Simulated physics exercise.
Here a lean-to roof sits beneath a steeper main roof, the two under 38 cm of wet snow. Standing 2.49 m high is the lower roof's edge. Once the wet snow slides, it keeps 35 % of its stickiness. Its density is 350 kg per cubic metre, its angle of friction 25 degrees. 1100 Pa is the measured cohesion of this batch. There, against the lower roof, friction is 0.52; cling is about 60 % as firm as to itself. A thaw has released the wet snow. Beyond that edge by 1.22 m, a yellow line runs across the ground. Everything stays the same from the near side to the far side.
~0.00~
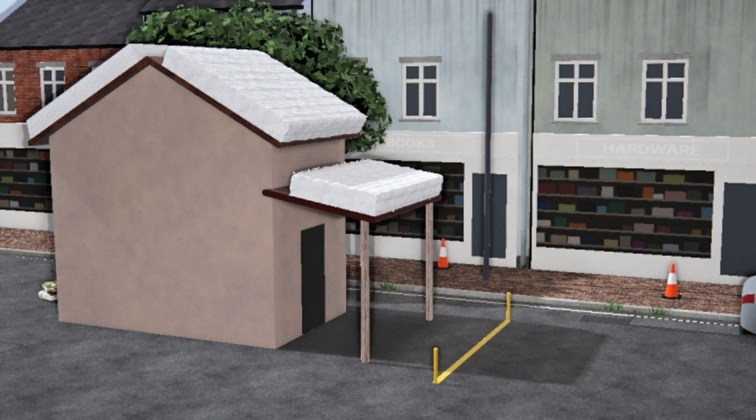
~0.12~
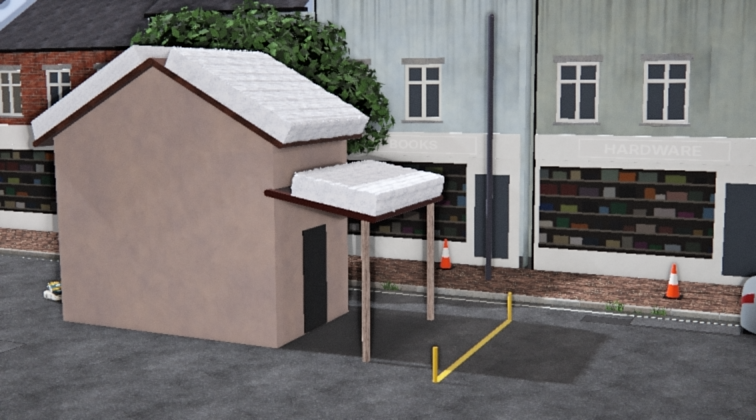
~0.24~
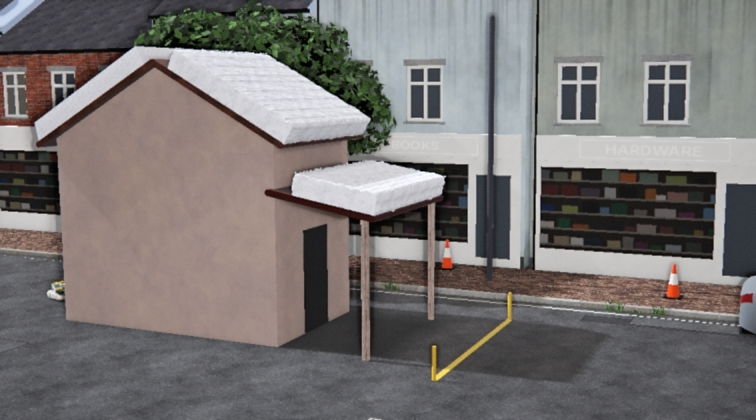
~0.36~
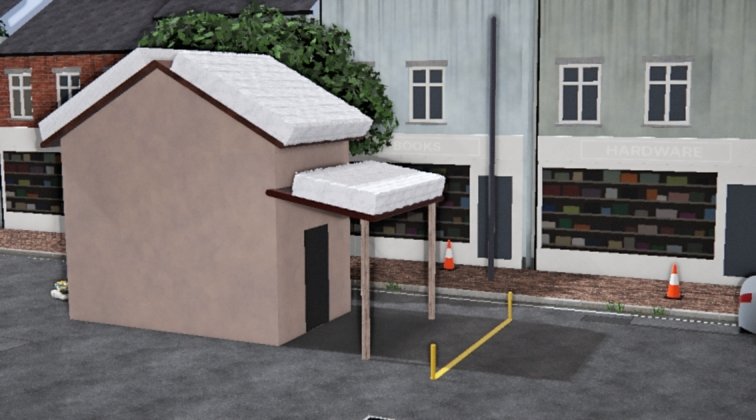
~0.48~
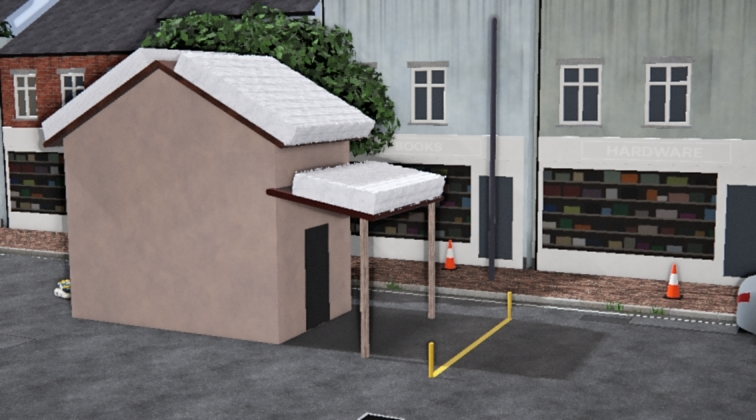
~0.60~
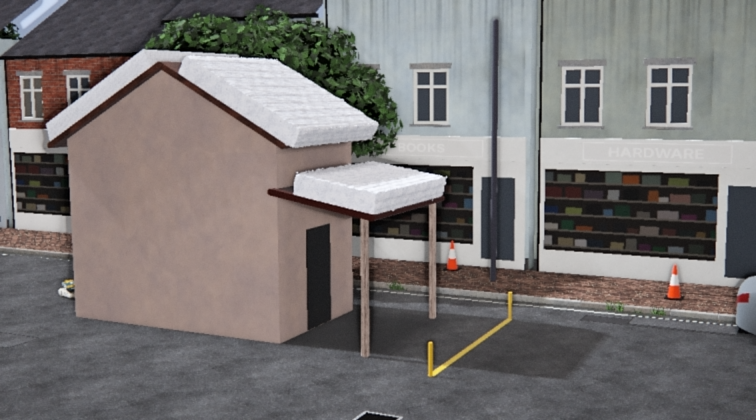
A small building stands by a row of shops as its roof snow slides very slightly.
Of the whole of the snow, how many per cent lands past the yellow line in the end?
I would say roughly 0 % of it ends past the line.
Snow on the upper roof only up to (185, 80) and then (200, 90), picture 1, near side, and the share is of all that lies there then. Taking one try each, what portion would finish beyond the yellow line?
It would be 0 percent the first time and 0 percent the second.
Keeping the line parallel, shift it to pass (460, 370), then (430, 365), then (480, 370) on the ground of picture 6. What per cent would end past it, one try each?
I'd guess near 0 %, then near 0 %, and near 0 % on the last try.
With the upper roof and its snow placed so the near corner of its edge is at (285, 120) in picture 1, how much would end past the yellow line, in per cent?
Roughly 4 %.
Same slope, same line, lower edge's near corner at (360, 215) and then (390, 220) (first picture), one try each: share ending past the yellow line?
The first try gives 2 percent and the second gives 0 percent.
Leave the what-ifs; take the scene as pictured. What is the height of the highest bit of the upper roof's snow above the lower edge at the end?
The snow's top stands about 1.8 m above the lower edge.
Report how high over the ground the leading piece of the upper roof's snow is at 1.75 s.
Roughly 3.2 m.
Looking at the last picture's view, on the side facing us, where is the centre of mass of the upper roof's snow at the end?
I'd put it at around pixel (308, 153).
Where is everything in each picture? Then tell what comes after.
In the first picture, front end of the wet snow at (282, 120).
In the second picture, front end of the wet snow at (284, 121), its middle shifted 6 mm.
In the third picture, front end of the wet snow at (285, 135), its middle shifted 2.2 cm.
In the fourth picture, front end of the wet snow at (287, 136), its middle shifted 5.0 cm, 2 % of it past the upper edge, in one piece.
In the fifth picture, front end of the wet snow at (289, 128), its middle shifted 9.1 cm, 3 % of it past the upper edge, in one piece.
In the sixth picture, front end of the wet snow at (293, 130), its middle shifted 15 cm, 5 % of it past the upper edge, in one piece.
By 1.13 s, none is below the lower edge and 0 % is past the line.
By 1.75 s, none is below the lower edge and 0 % is past the line.
By 2.38 s, none is below the lower edge and 0 % is past the line.
By 3.00 s, none is below the lower edge and 0 % is past the line.
By 6.00 s, at the end, none is below the lower edge and 0 % is past the line.
